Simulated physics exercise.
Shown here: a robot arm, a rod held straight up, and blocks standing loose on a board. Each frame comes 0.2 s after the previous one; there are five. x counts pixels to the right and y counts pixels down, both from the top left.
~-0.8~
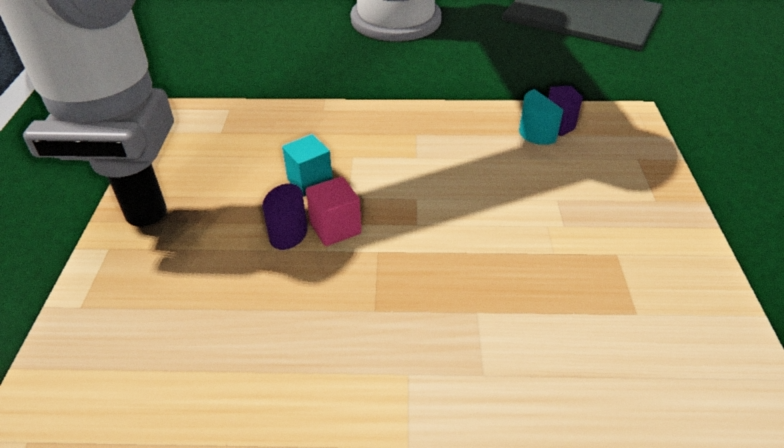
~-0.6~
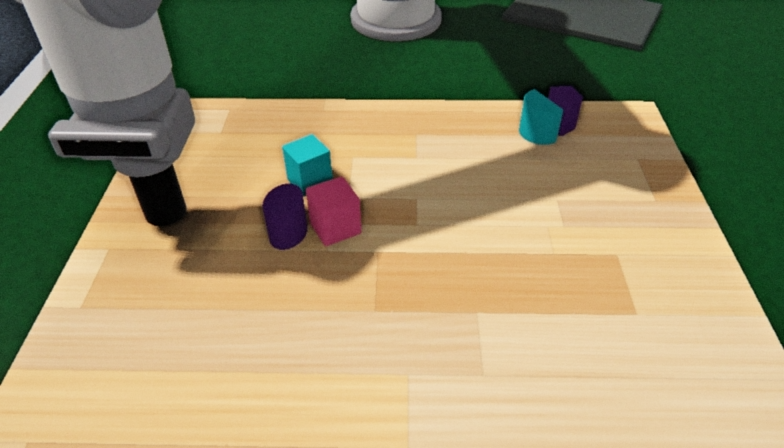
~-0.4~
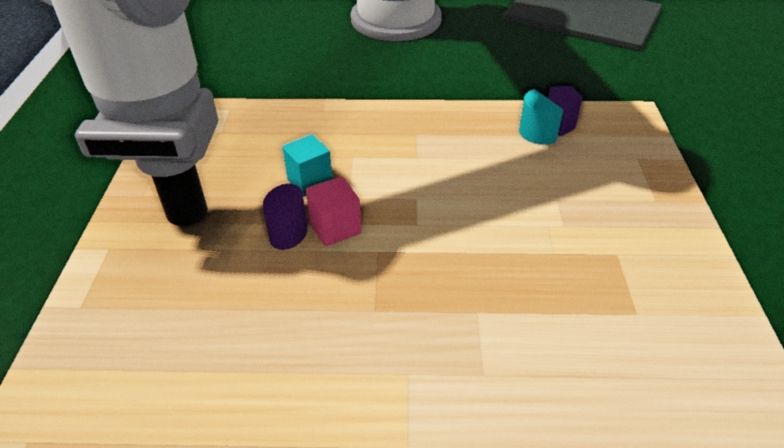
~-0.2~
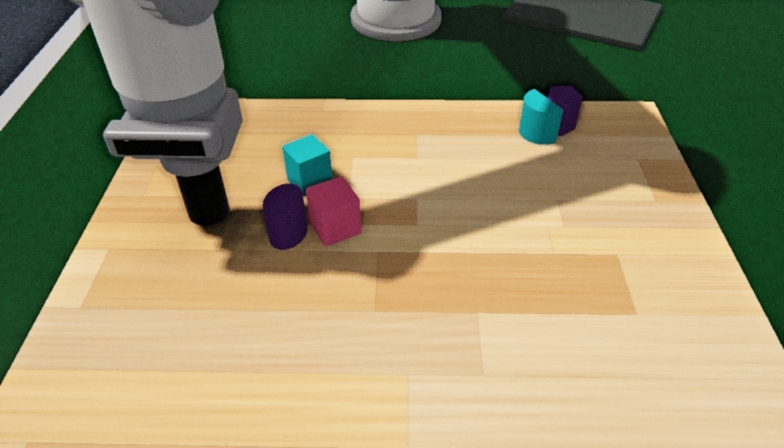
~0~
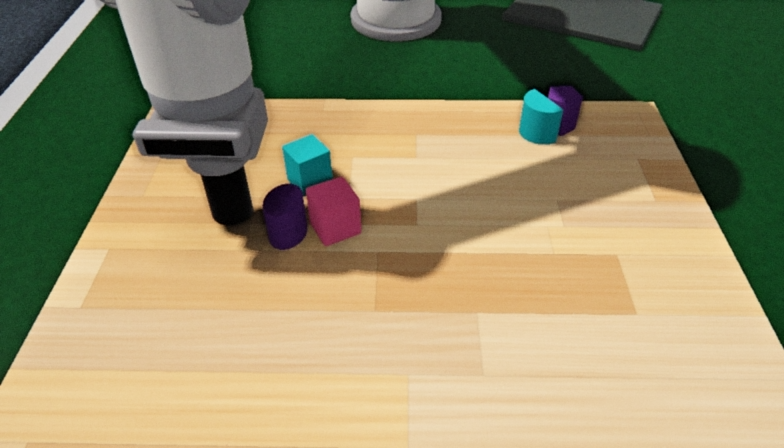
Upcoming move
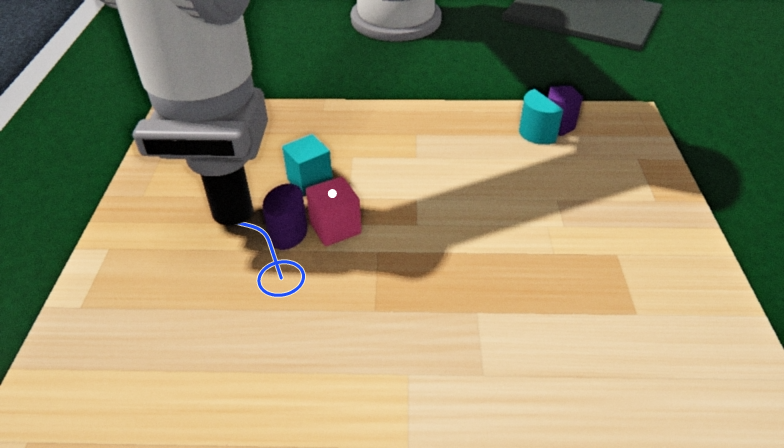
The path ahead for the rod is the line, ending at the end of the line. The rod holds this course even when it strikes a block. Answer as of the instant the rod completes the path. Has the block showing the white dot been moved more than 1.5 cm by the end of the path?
The answer is no.
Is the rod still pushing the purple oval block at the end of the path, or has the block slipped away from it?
The rod no longer has it in front.
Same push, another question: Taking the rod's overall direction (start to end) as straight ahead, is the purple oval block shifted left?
Answer: Yes.
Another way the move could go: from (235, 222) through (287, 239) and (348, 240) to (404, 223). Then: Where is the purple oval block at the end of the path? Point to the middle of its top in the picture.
Its top face will be centred at roughly (443, 182).
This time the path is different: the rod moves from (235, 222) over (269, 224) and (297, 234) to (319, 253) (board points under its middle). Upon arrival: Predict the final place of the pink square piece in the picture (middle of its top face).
Its top centre lands on (378, 193).
The drawn path runs from (235, 222) through (263, 232) and (273, 254) to (281, 278); the dot is on the pink square piece.
The first path, step by step. Halfway along, rod (268, 233); purple oval block (305, 205), turned 40° anticlockwise; pink square piece (344, 192).
At the end, rod (279, 268); purple oval block (306, 206), turned 45° anticlockwise; turquoise square piece not moved; pink square piece (344, 192).
